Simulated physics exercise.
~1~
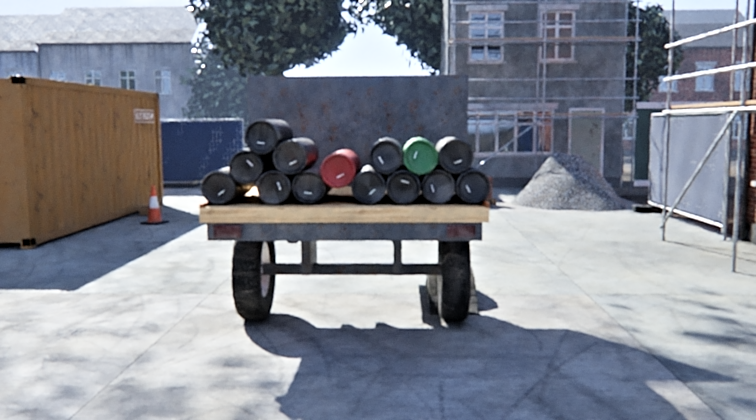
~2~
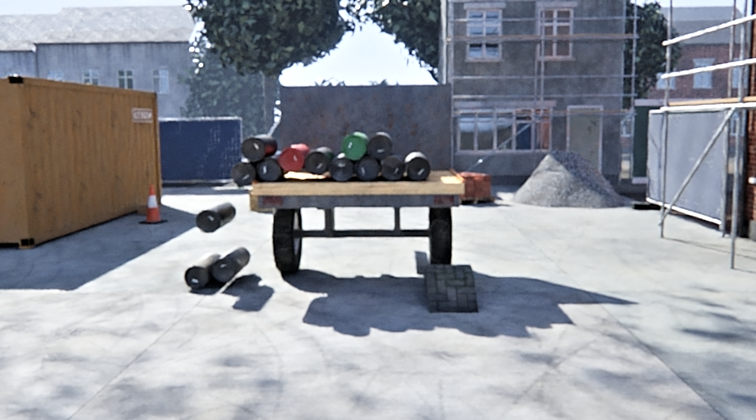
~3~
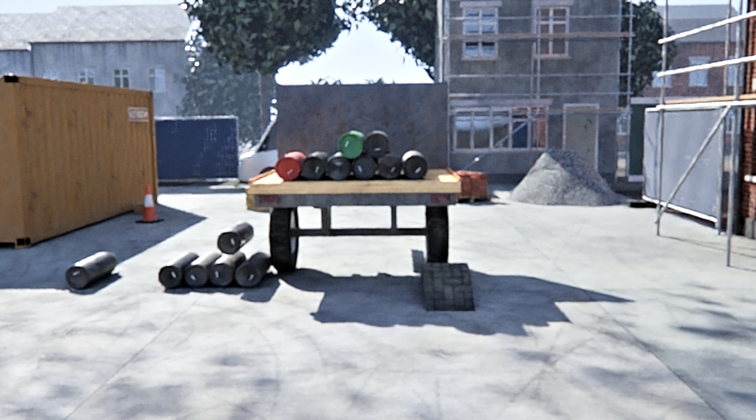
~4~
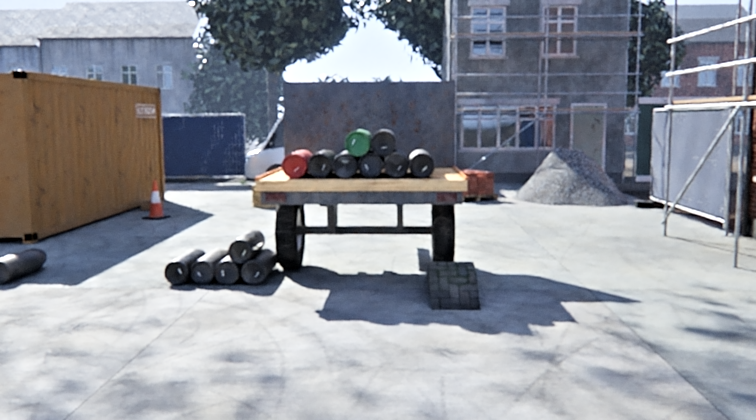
Flat trailer crossing a hump in a yard, dark cylinders rolling off its left side while red and green ones stay aboard.
